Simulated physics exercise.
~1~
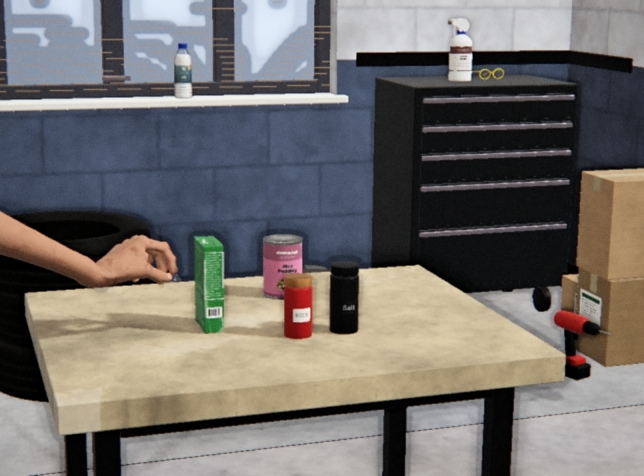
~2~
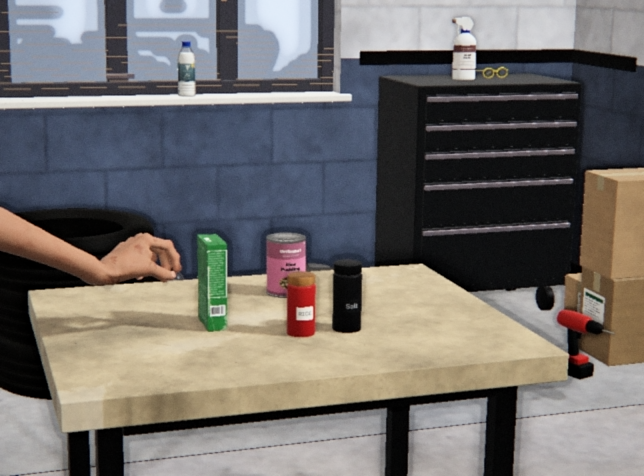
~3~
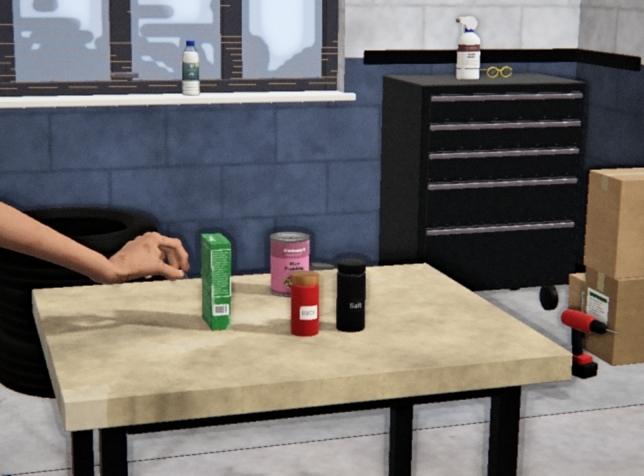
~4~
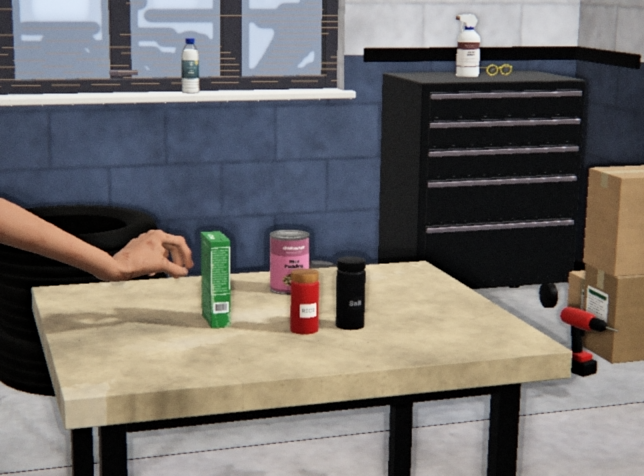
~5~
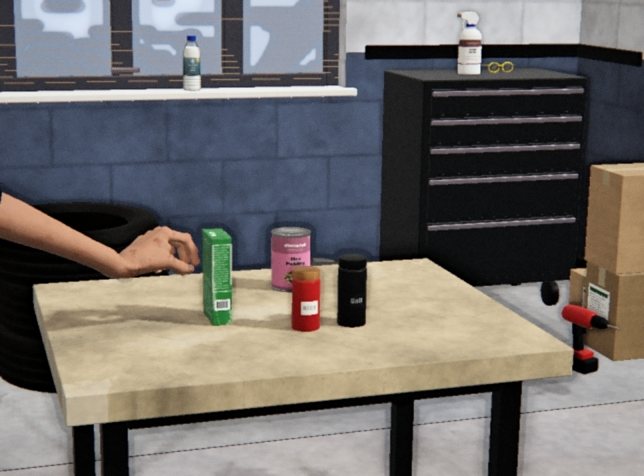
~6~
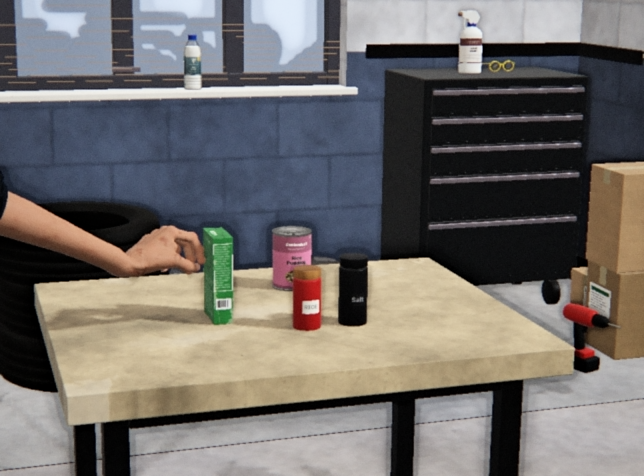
In a garage workshop, a hand inches right toward a green packet standing near other containers on a table, view shifting slightly.
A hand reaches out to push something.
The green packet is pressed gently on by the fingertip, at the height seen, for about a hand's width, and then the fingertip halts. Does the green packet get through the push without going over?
No. Overbalances.
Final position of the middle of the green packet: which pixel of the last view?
It winds up at roughly (275, 304).
Then, 0.40 s past the last view, green packet rocked 14° from its first pose near (229, 274).
Then, 0.70 s past the last view, green packet rocked 72° from its first pose near (266, 292).
Then, 0.80 s past the last view, green packet on its side near (274, 299).
Then, 1.50 s past the last view, green packet on its side near (275, 304).
Finally, down or leaning hard on the table, green packet. Final places as the last picture's camera would see them, green packet near (275, 304).
